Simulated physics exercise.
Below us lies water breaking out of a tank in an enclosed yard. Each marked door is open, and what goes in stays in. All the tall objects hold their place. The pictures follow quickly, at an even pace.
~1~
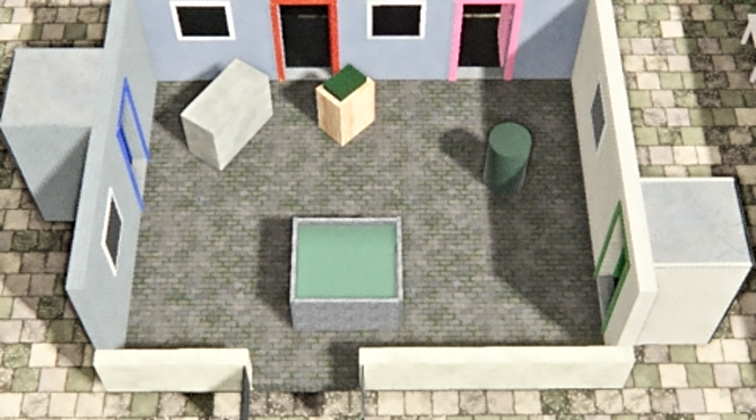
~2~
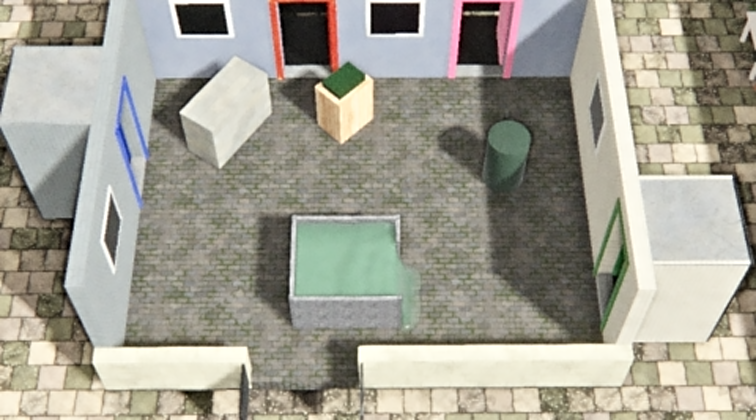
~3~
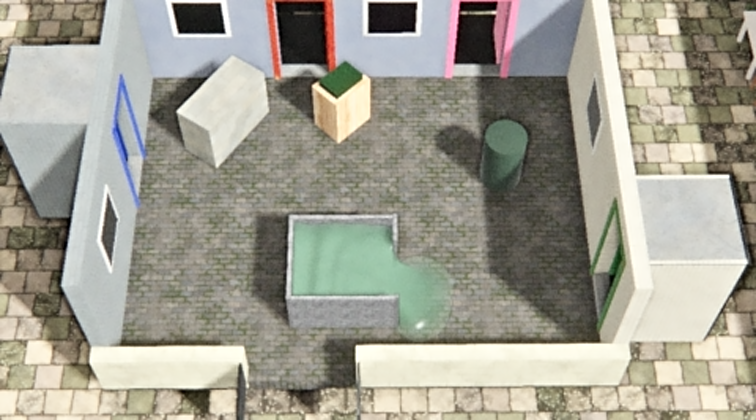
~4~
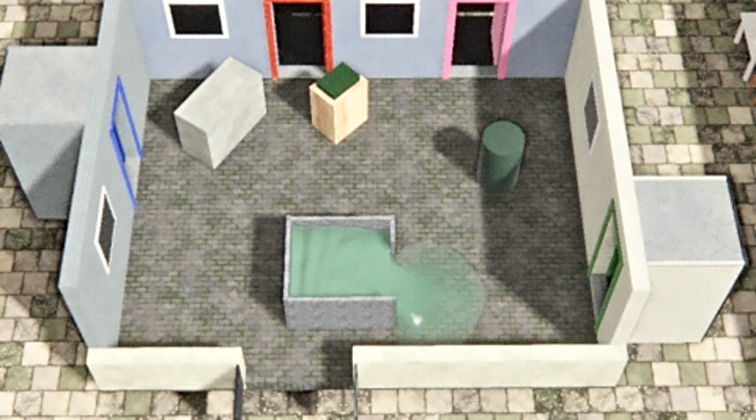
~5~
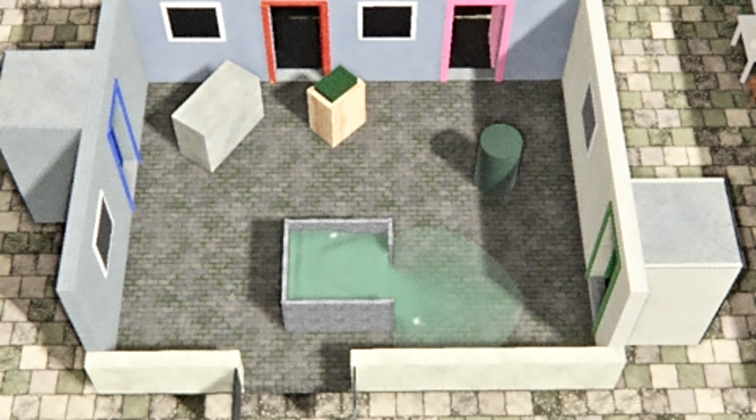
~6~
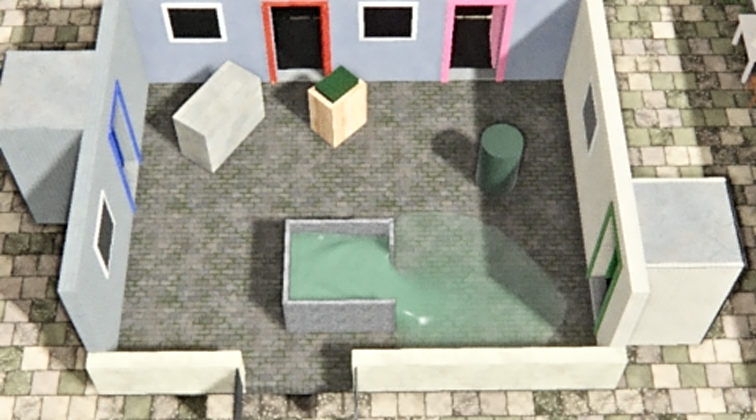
In this clip, a still tank of green water in a walled yard opens on its right side, and water pours out, spreading rightward across the paving in a widening sheet while the surrounding blocks and cylinder stay put.
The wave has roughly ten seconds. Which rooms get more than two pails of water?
One by one: The red door holds within the limit; the green door floods; the pink door floods; the blue door holds within the limit.
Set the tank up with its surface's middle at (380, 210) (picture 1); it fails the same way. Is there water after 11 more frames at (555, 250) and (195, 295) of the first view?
In turn: Covered, clear.
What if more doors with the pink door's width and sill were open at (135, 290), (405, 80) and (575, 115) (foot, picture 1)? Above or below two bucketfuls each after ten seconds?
One after the other: Stays under, is under, takes more.
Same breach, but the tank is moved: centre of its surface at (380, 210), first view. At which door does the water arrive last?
Last comes the blue door.
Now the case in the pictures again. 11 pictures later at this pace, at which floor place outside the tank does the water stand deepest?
Close to (593, 347).
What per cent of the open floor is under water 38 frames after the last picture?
About 60 per cent.
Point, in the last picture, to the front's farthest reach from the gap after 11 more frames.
Close to (563, 112).
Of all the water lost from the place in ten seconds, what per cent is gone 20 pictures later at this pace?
Roughly 65 per cent.
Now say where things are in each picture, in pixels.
The first frame shows the tank at (347, 262) is whole and still.
In the second frame, the front is at (403, 328), out from the gap at (396, 287).
In the third frame, the front is at (447, 278), out from the gap at (393, 288).
In the fourth frame, water pours out at (391, 290) and has run to (481, 292).
In the fifth frame, the front is at (520, 301), out from the gap at (389, 293).
In the sixth frame, the front is at (560, 317), out from the gap at (390, 294).
A moment on, water covers 25 % of the floor; the red door not reached, the green door over two buckets in, the pink door not reached, the blue door not reached.
Next, water covers 25 % of the floor; the red door not reached, the green door far over two buckets in, the pink door not reached, the blue door not reached.
Then, water covers 35 % of the floor; the red door not reached, the green door far over two buckets in, the pink door wet at the sill, nothing in, the blue door not reached.
Later, water covers 60 % of the floor; the red door wet at the sill, nothing in, the green door far over two buckets in, the pink door over two buckets in, the blue door not reached.
In the end, water covers 90 % of the floor; the red door wet at the sill, nothing in, the green door far over two buckets in, the pink door over two buckets in, the blue door wet at the sill, nothing in.
